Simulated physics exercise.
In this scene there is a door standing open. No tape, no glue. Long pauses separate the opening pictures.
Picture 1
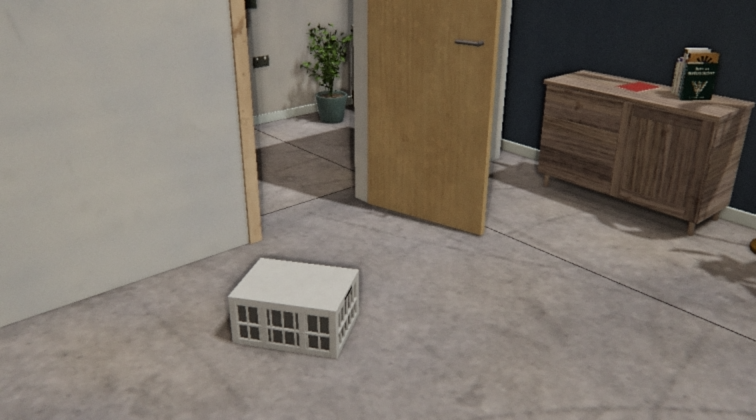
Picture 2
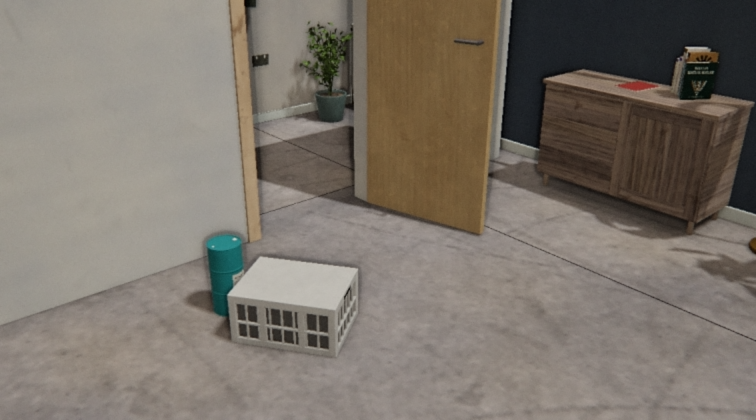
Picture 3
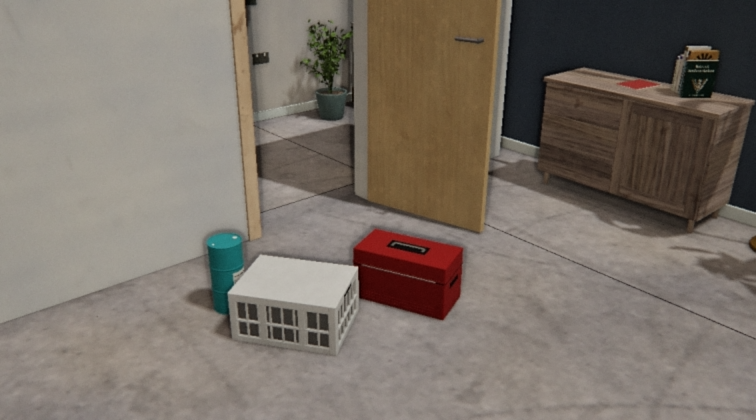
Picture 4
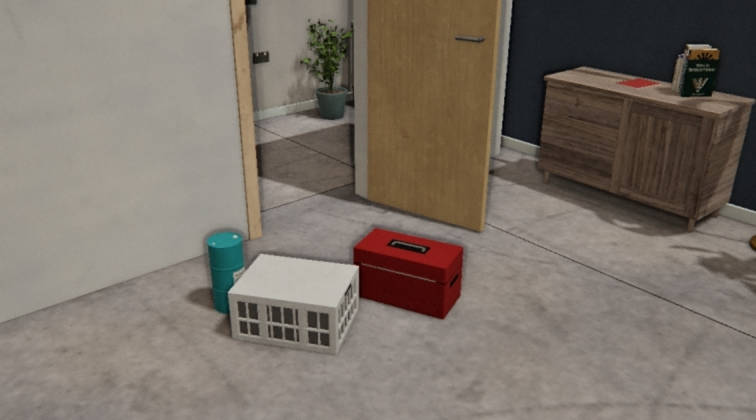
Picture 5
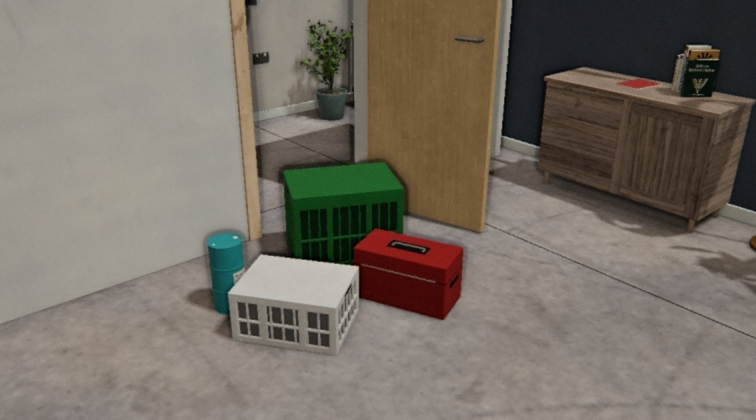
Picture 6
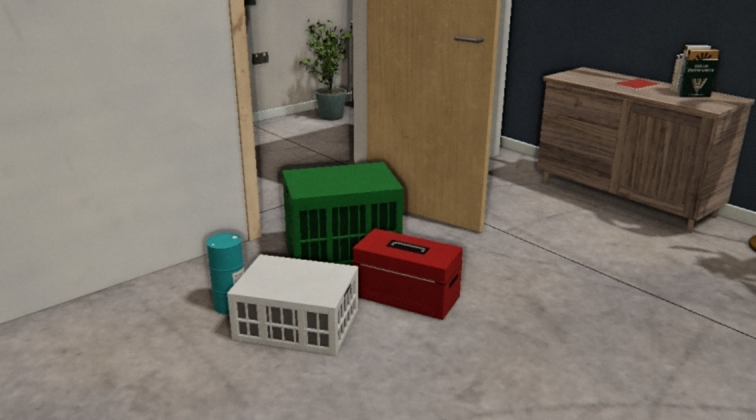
Turquoise canister, red toolbox and green chest appearing in turn around a white crate on the floor, beside a motionless open door.
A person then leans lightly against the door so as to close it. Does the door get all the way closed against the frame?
No: The door will be held back from its frame.
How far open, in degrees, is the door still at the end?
Roughly 60 degrees open.
Then, 0.50 s on from there, door 94° open.
Then, 0.80 s on from there, door 81° open.
Then, 1.10 s on from there, door 67° open.
In the end, door 62° open; all 4 unmoved. At the end, from the last picture's camera, green chest near (341, 217).
